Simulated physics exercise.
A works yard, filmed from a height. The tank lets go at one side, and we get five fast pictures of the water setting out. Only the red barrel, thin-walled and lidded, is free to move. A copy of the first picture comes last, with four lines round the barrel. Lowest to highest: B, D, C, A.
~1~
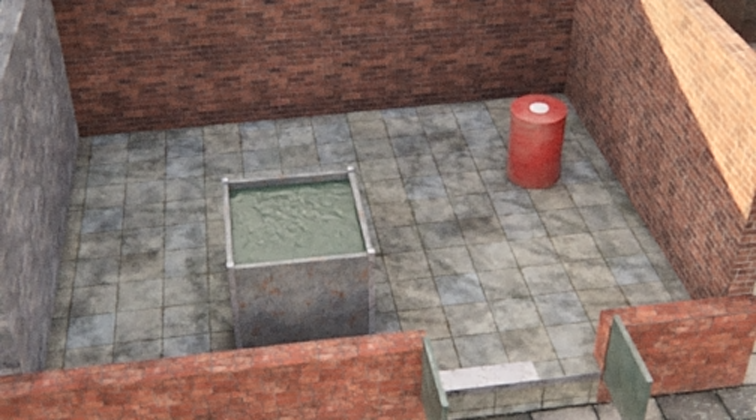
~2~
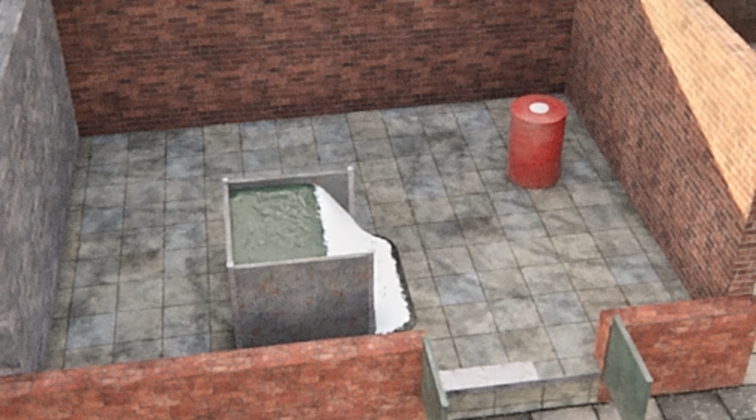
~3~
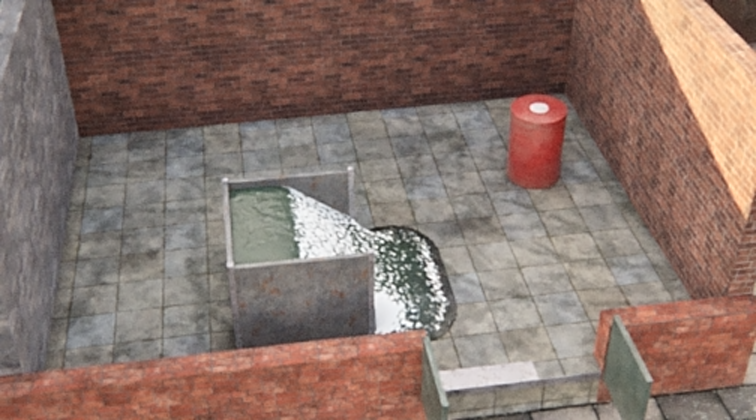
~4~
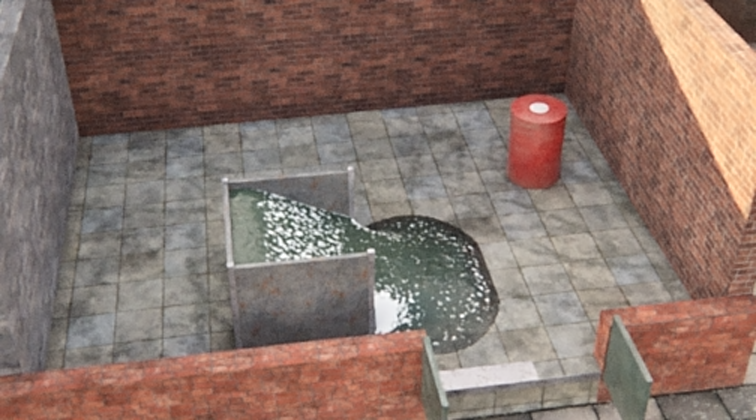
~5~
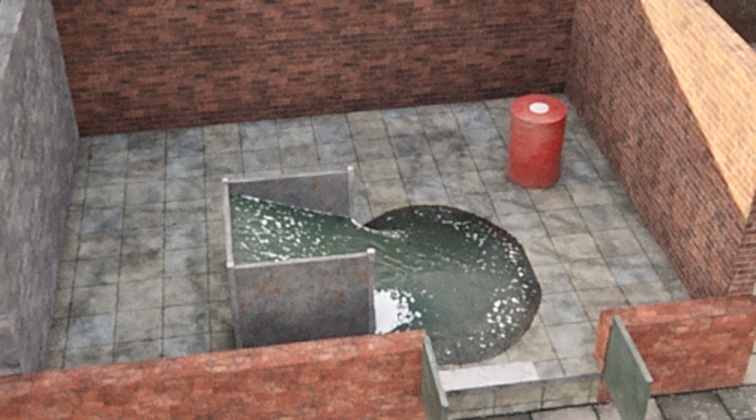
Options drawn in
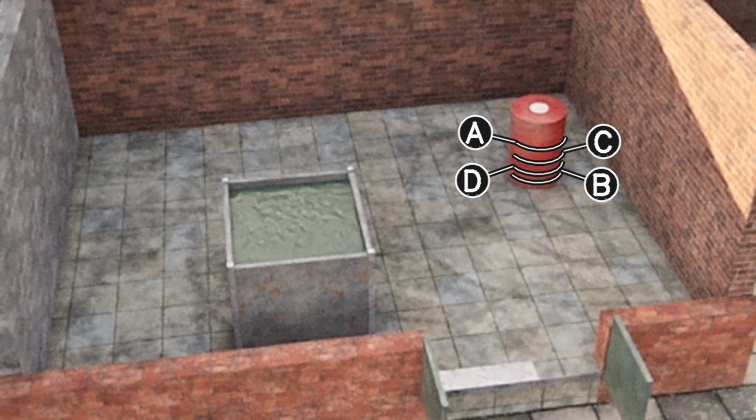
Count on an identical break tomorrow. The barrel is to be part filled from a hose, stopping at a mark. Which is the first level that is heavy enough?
Choose D.
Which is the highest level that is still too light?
Level B.
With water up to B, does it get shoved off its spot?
Yes, it does.
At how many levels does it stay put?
Three.
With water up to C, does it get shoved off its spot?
No.
In white, A at (545, 149); B at (541, 182); C at (544, 163); D at (542, 174); from the bottom up B, D, C, A.
With A, it does not move.
With B, it is pushed about 3 times its own width away.
With C, it does not move.
With D, it does not move.
